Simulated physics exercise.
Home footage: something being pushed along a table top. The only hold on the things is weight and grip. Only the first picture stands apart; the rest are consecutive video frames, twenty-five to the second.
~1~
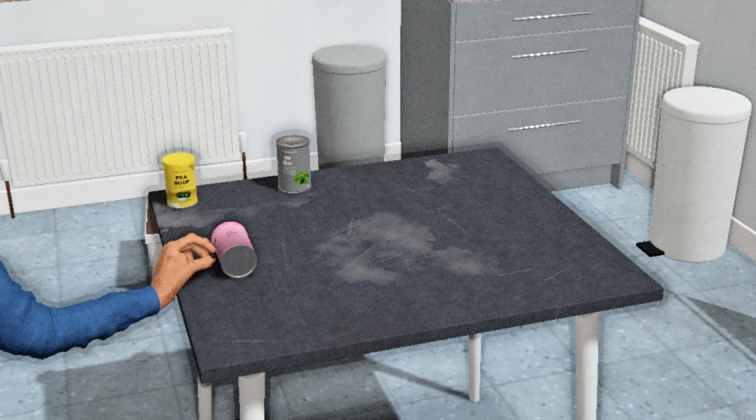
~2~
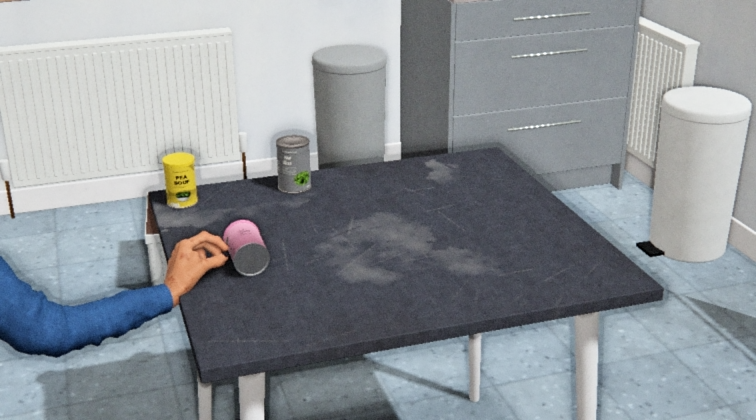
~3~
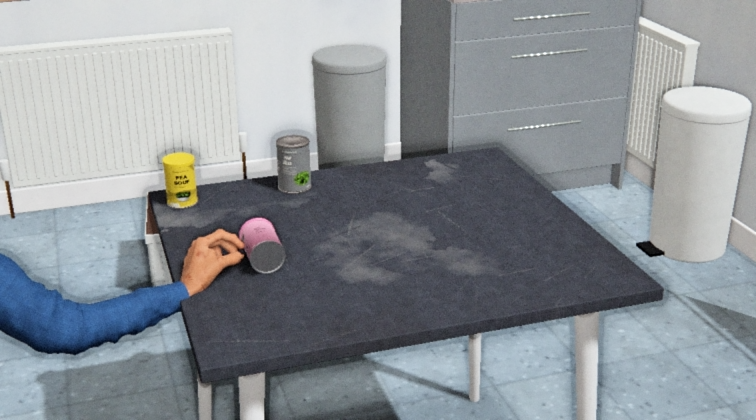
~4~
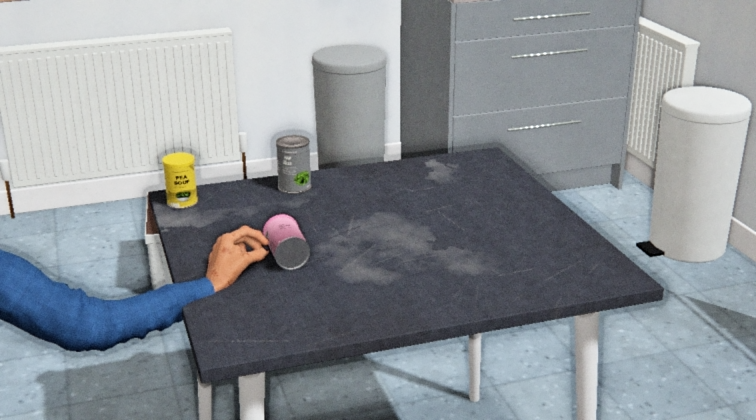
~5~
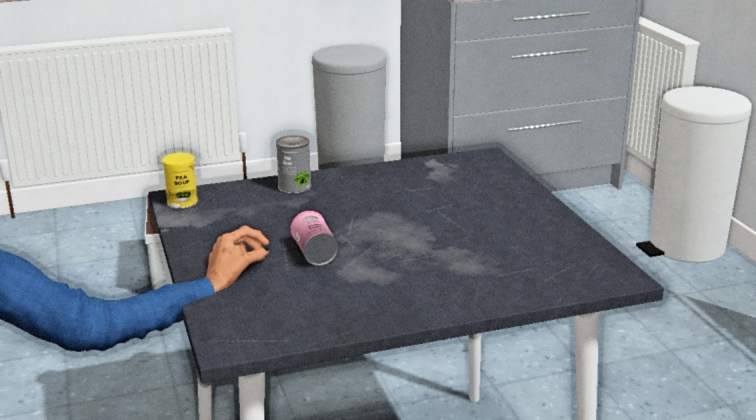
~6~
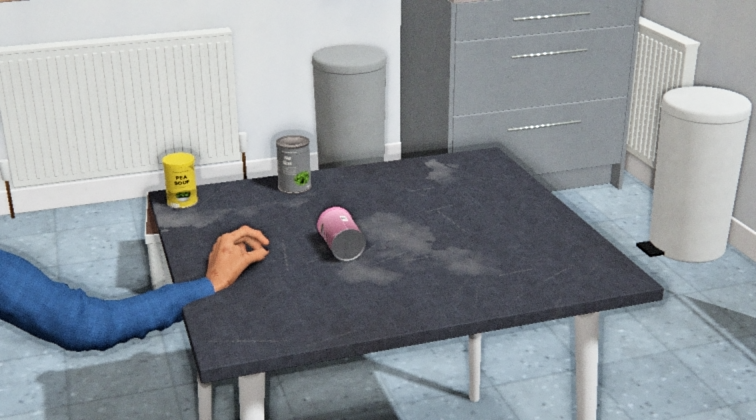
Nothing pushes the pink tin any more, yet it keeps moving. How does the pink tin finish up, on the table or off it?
It finishes off the table.
Then, 0.20 s after the last picture, pink tin rolled well along near (466, 216).
Then, 0.50 s after the last picture, pink tin now off the table.
Then, 0.90 s after the last picture, things are still on the move.
By the end, off the table, pink tin.
